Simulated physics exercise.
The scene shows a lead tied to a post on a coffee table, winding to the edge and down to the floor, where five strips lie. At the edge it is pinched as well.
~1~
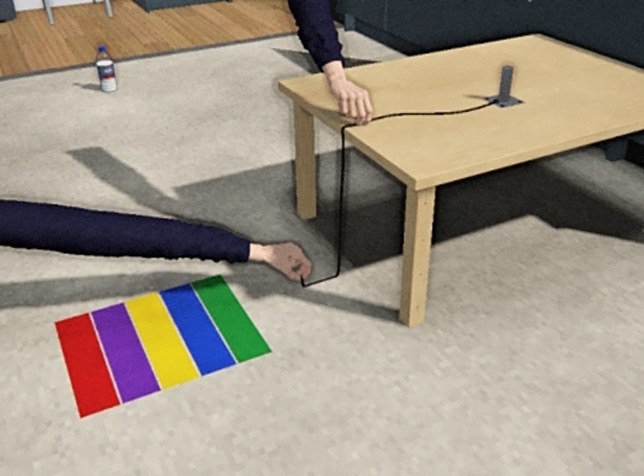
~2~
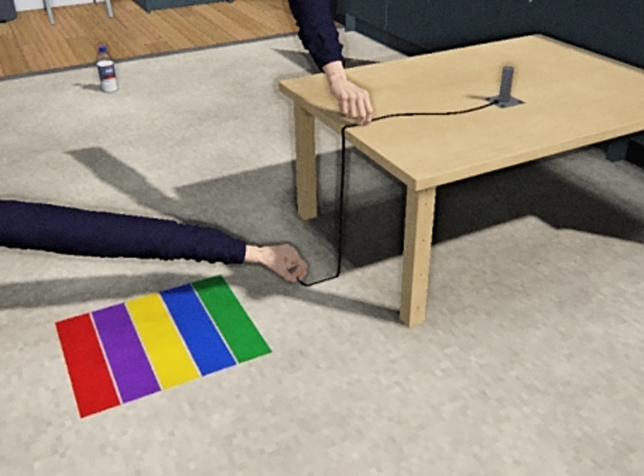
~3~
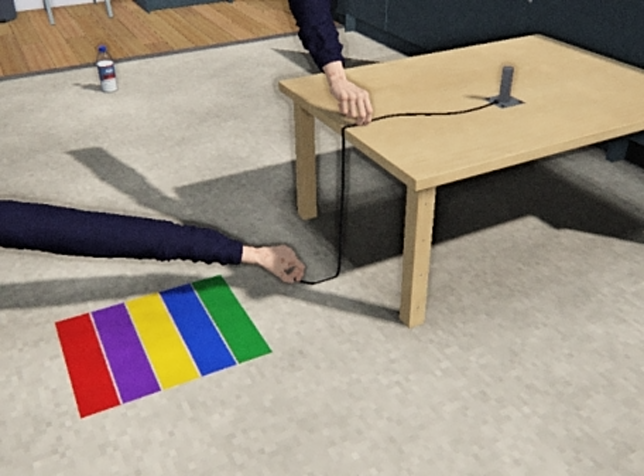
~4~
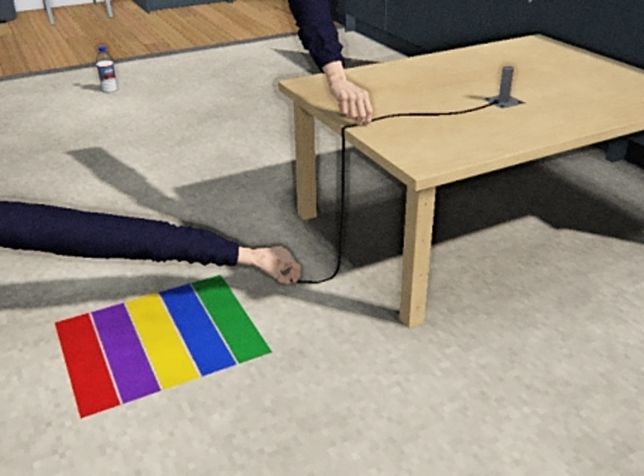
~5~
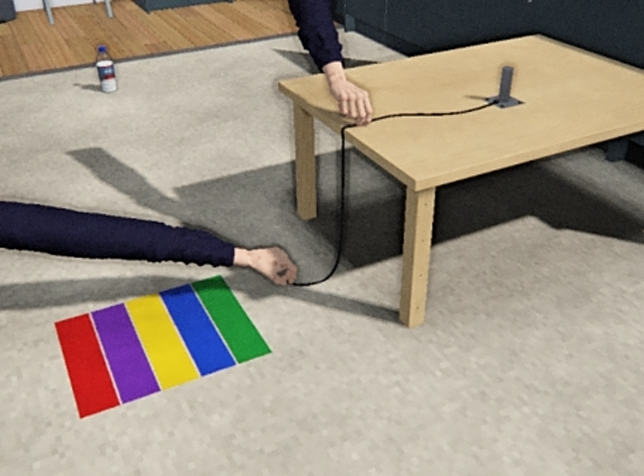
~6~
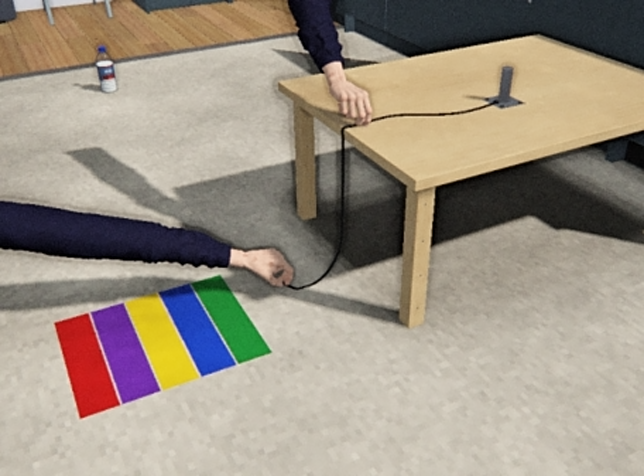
A hand near the floor slowly draws the dark cord's end slightly left toward colored strips.
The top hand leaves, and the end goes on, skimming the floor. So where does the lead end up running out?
Over blue.
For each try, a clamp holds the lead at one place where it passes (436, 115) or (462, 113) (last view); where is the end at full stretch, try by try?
Per try (px, approx.): (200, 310), (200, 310).
A little later, end near (252, 293); short of the strips.
Next, end near (218, 303); over green.
When it is tight, end near (196, 310); over blue. The blue one.
